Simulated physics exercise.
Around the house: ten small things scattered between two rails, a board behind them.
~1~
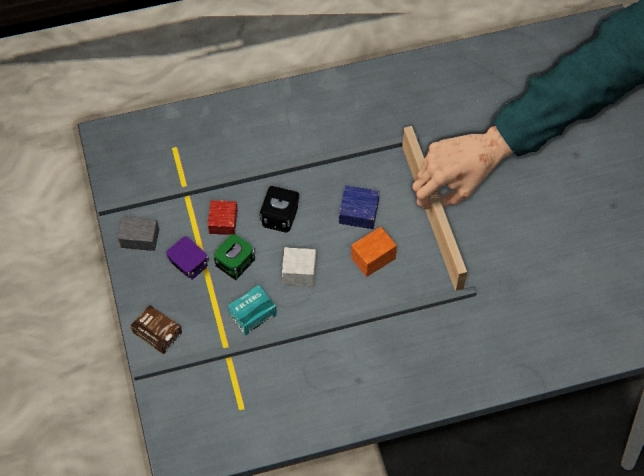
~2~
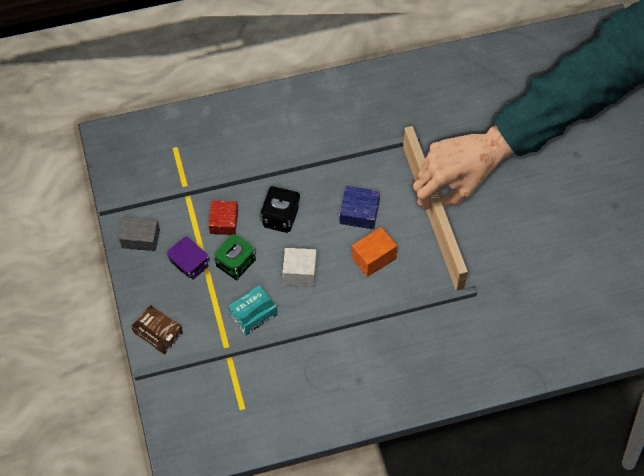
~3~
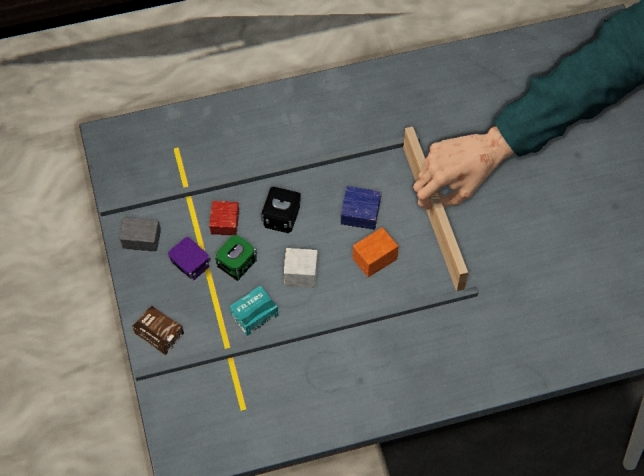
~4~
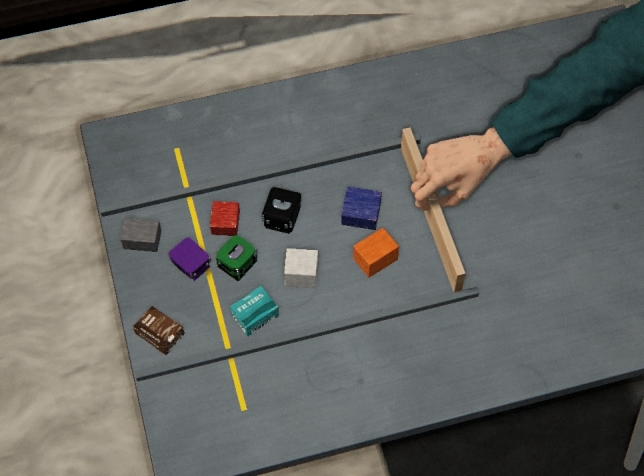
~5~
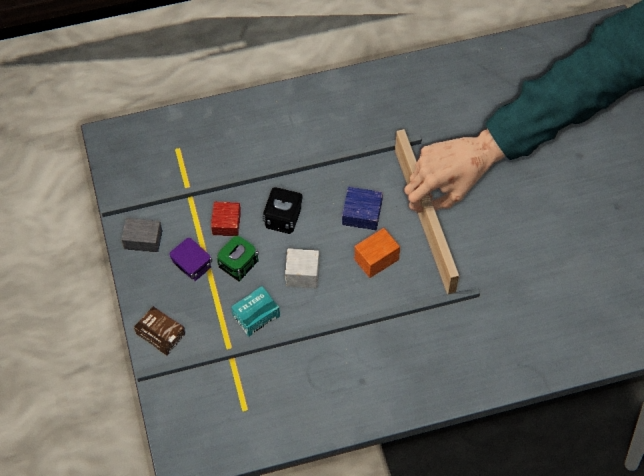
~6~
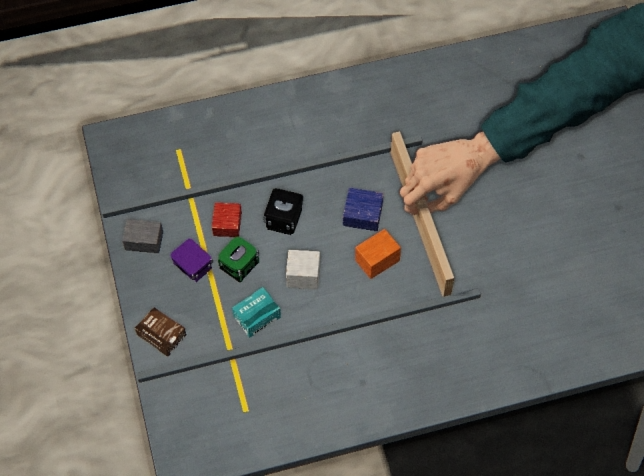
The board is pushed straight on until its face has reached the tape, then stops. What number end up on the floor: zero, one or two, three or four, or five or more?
Outcome: The number that fall off is zero.
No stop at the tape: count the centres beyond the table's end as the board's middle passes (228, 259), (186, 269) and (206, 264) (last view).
It would be 0, 2 and 0.
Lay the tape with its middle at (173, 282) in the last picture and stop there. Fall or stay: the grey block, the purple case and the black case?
The grey block is lost, the purple case comes down, the black case survives.
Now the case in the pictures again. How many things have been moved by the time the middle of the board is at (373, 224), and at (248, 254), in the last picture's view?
At the one place 2, at the other 8.
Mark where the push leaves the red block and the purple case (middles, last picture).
Near (150, 229) and (126, 271).
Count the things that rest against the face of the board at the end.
In contact: 4.
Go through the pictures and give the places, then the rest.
Brown box (157, 329); grey block (139, 234); purple case (188, 259); board (433, 207); tape (206, 271), in the first picture.
Grey block (139, 234); blue block (360, 207), in the second picture.
Purple case (189, 259); board (434, 207), in the third picture.
Brown box (159, 330); black case (282, 211), in the fourth picture.
Grey block (142, 235); white block (303, 269), in the fifth picture.
Brown box (161, 332); grey block (143, 236); purple case (192, 261); board (421, 213); tape (210, 273), in the sixth picture.
Early on, none off yet; brown box at rest near (161, 332); grey block at rest near (143, 236); purple case at rest near (192, 261).
A while later, none off yet; brown box at rest near (161, 332); grey block at rest near (143, 236); purple case travelled about its own width near (156, 266).
Finally, the number that fall off is zero.
